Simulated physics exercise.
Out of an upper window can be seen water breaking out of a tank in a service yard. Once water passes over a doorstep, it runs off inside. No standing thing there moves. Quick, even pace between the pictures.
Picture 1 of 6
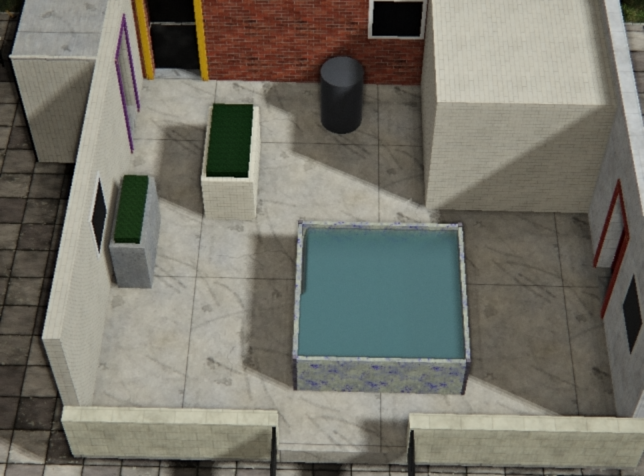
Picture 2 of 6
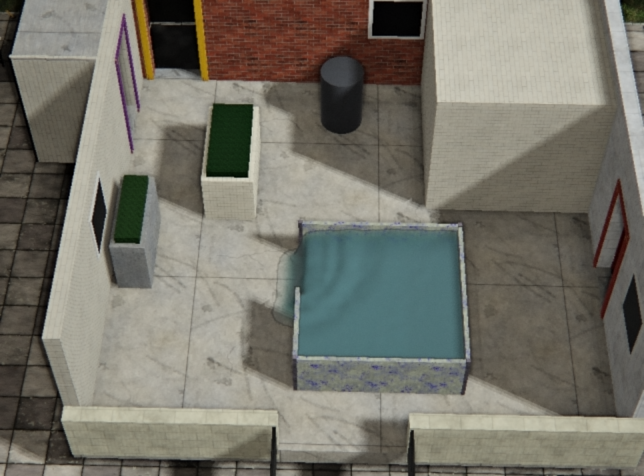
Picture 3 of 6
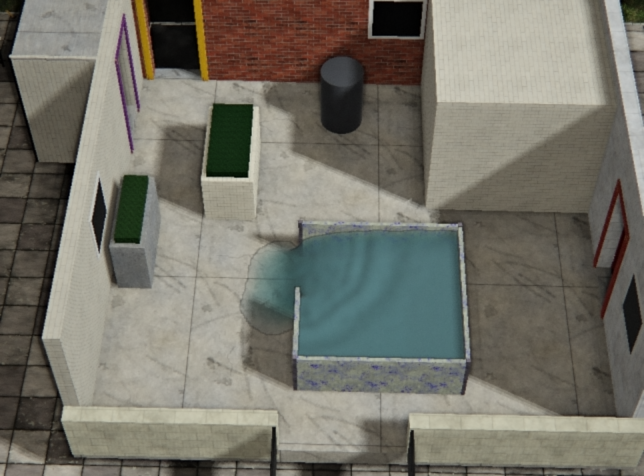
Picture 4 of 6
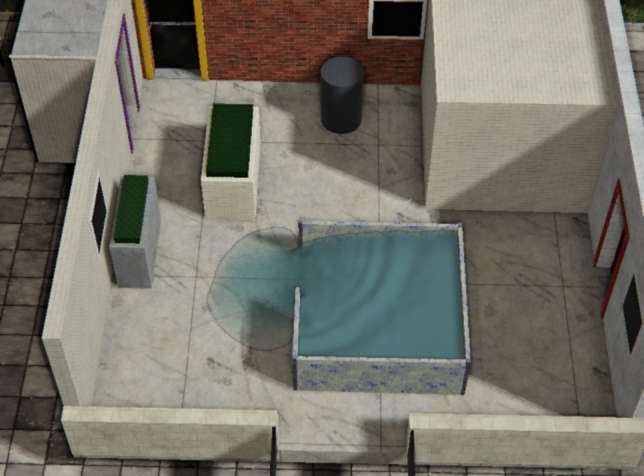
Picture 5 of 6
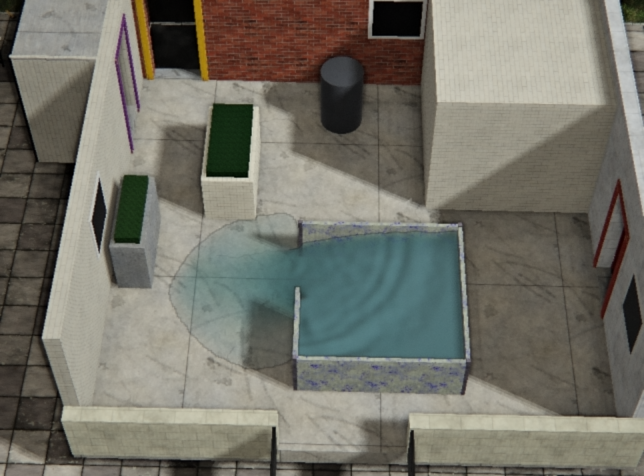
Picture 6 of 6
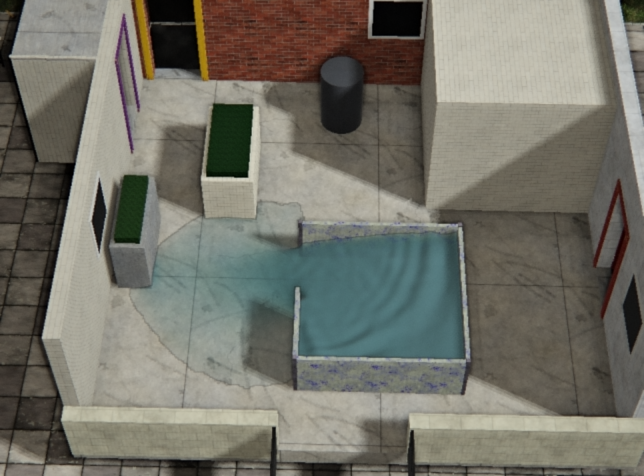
Square water tank in a walled yard standing full, then pouring from its left side, water spreading leftward across the paving.
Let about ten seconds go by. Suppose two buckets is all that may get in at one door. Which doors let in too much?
Result: The purple door keeps inside the limit. The yellow door overshoots the limit. The red door keeps inside the limit.
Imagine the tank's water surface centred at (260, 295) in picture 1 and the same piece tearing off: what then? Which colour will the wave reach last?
The red door.
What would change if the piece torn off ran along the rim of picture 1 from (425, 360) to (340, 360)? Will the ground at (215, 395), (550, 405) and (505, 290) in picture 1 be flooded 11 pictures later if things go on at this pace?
Bone-dry, submerged, bone-dry.
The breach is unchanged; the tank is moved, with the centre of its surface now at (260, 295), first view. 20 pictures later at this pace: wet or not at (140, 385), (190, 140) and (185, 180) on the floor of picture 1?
Soaked, soaked, soaked.
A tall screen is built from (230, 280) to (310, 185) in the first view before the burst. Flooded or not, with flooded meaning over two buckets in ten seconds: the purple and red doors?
Reading it off, the purple door comes in lower and the red door comes in higher.
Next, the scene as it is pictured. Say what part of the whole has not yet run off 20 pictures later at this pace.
Roughly 98 percent.
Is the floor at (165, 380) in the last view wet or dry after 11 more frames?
Submerged.
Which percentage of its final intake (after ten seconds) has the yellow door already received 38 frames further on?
Share by then: About 65 in a hundred.
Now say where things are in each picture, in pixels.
In the first picture, the water tank at (381, 292) is whole and still.
In the second picture, water pours out at (301, 278) and has run to (284, 321).
In the third picture, water pours out at (301, 279) and has run to (253, 320).
In the fourth picture, the front is at (214, 304), out from the gap at (301, 280).
In the fifth picture, the front is at (174, 291), out from the gap at (301, 280).
In the sixth picture, water pours out at (301, 280) and has run to (136, 296).
A moment on, water covers 25 % of the floor; the purple door not reached, the yellow door not reached, the red door not reached.
Next, water covers 35 % of the floor; the purple door wet at the sill, nothing in, the yellow door not reached, the red door not reached.
Then, water covers 50 % of the floor; the purple door wet at the sill, nothing in, the yellow door far over two buckets in, the red door not reached.
Later, water covers 70 % of the floor; the purple door wet at the sill, nothing in, the yellow door far over two buckets in, the red door not reached.
In the end, water covers 95 % of the floor; the purple door wet at the sill, nothing in, the yellow door far over two buckets in, the red door wet at the sill, nothing in.
